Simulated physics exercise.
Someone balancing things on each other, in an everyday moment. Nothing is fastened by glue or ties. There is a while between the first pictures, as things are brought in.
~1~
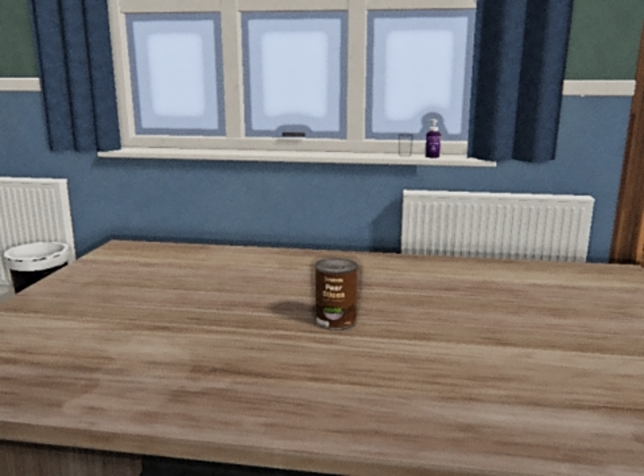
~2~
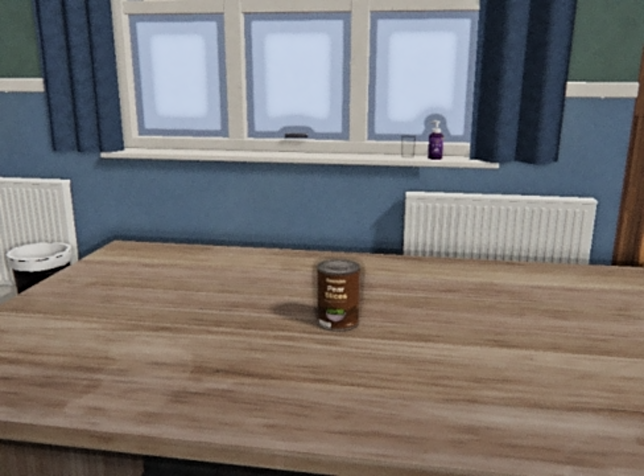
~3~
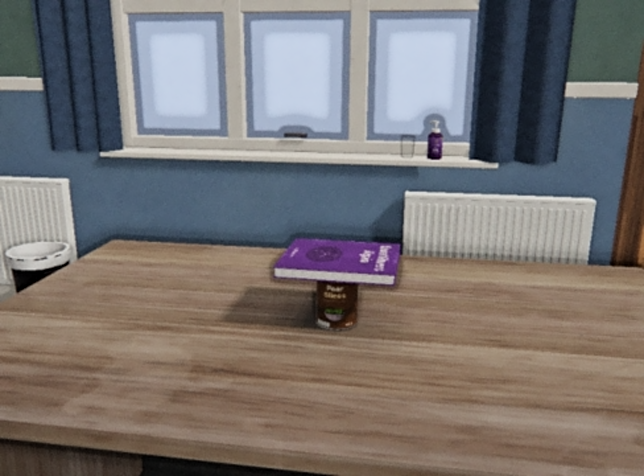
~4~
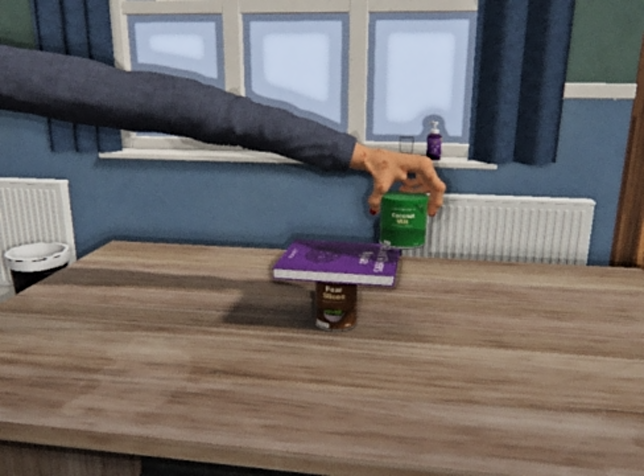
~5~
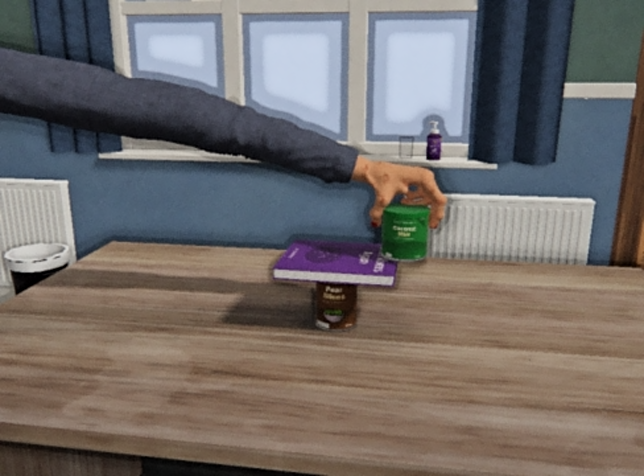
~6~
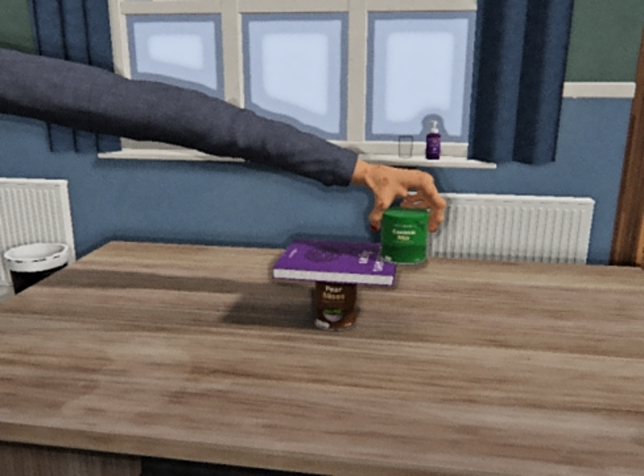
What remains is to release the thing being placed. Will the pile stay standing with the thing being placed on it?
No: I expect something will drop.
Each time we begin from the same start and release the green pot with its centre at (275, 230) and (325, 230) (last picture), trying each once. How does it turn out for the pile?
With the first placement the pile tips over, with the second it remains stable.
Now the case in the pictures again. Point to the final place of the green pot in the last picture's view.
Roughly pixel (446, 310) in the last picture.
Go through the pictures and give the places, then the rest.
In the first picture, the last thing is not in view yet.
In the second picture, the last thing is not in view yet.
In the third picture, the last thing is not in view yet; purple book (341, 260).
In the fourth picture, still above its spot; green pot (403, 219); purple book (340, 261).
In the fifth picture, still above its spot; green pot (405, 232); purple book (340, 261).
In the sixth picture, set down, still held; green pot (404, 235); purple book (339, 260).
Then, 0.30 s past the last view, green pot now fallen.
Then, 0.40 s past the last view, things are still on the move.
Then, 1.00 s past the last view, nothing new.
Finally, fallen, green pot; the other 2 still in place. Final places as the last picture's camera would see them, green pot near (446, 310). The pile loses its balance.
